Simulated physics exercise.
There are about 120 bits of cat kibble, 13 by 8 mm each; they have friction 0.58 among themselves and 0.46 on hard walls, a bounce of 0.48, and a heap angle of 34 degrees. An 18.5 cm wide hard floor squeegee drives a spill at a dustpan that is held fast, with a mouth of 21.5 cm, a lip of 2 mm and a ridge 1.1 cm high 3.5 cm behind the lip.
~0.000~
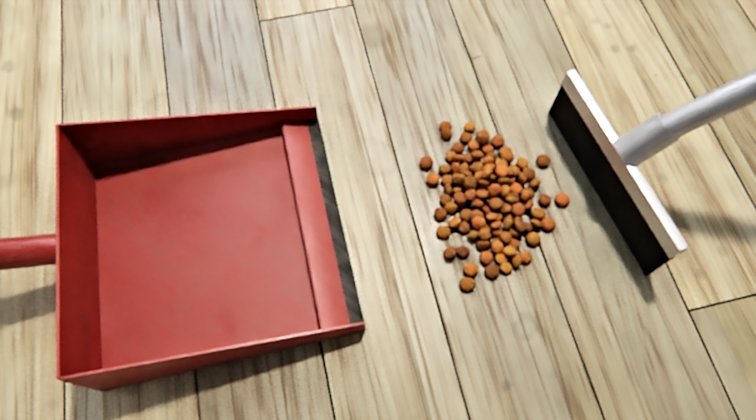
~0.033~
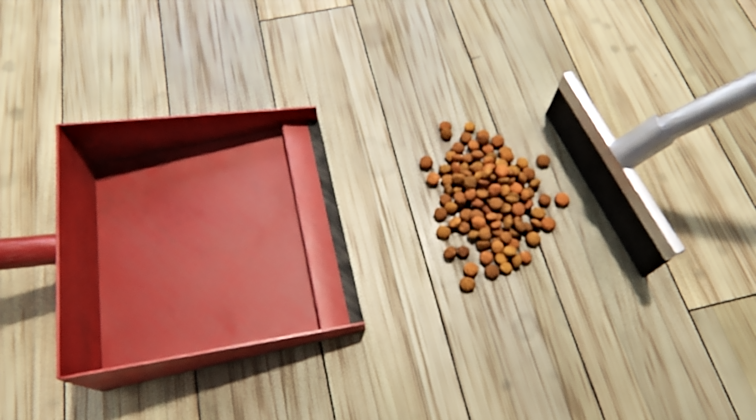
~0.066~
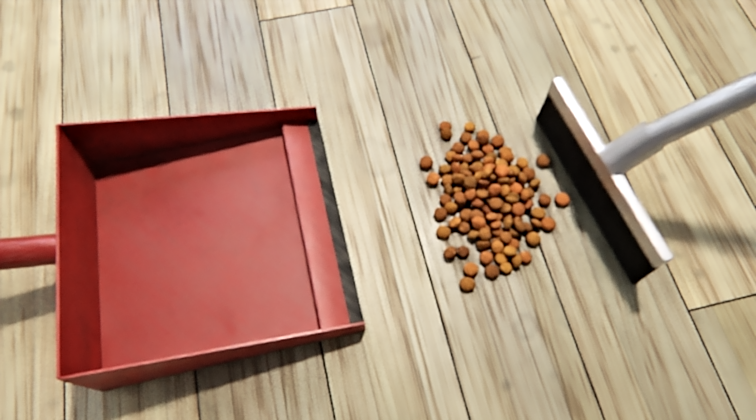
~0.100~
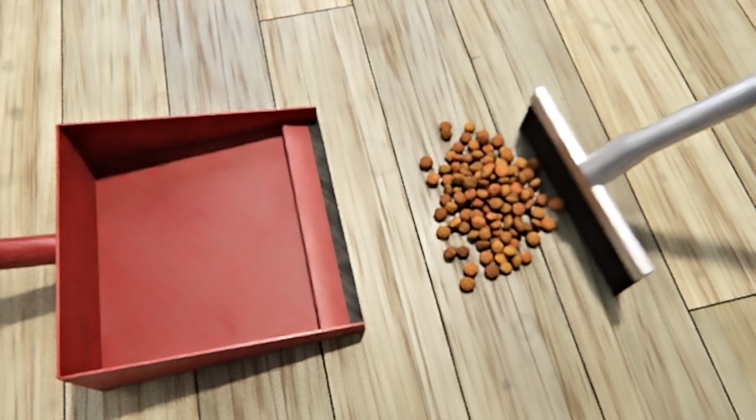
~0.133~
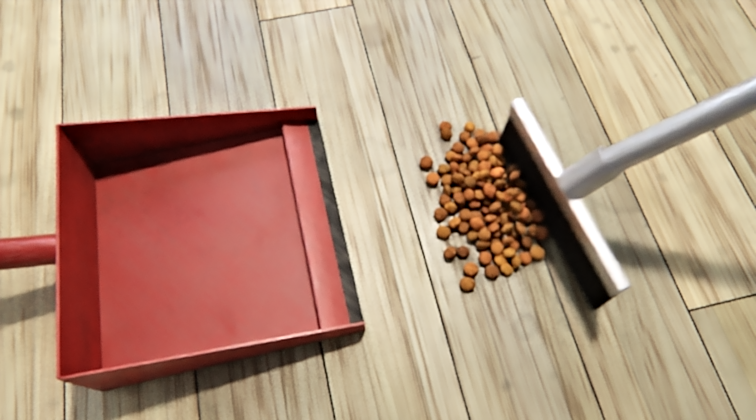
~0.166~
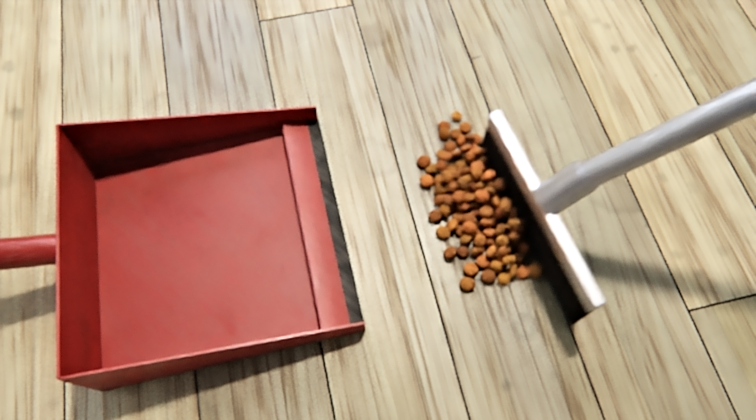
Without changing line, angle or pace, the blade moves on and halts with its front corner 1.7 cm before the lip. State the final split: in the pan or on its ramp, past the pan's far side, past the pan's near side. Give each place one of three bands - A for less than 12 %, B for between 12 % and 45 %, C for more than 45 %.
In the end in the pan or on its ramp: A modest portion lands there, past the pan's far side: A scattering lands there, past the pan's near side: A modest portion lands there.
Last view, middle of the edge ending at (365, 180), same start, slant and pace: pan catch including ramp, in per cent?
Share caught: Approx. 30 %.
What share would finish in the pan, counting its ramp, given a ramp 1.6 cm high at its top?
Near 30 per cent, then.
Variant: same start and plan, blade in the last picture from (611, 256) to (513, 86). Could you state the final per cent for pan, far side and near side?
You'd see pan at 35, far at 0 and near at 5.
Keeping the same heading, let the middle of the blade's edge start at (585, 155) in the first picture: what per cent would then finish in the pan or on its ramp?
Estimate: ~ 35 %.
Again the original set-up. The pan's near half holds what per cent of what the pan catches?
Some 90 per cent.
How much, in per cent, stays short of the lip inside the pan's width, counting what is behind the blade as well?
About 50 per cent.
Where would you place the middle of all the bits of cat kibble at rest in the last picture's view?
Near (353, 271).
After 0.27 s, middle of the blade 9 cm from the lip; 0 % over the lip, far side 0 %, near side 5 %.
Then, at 0.35 s, middle of the blade 4 cm from the lip; 15 % over the lip, far side 0 %, near side 15 %.
Then, at 0.56 s, middle of the blade 3 cm from the lip; 35 % over the lip, far side 0 %, near side 15 %.
By 1.1 s all is still; pan 35 %, far side 0 %, near side 15 %, in front of the lip or behind the blade 50 %.
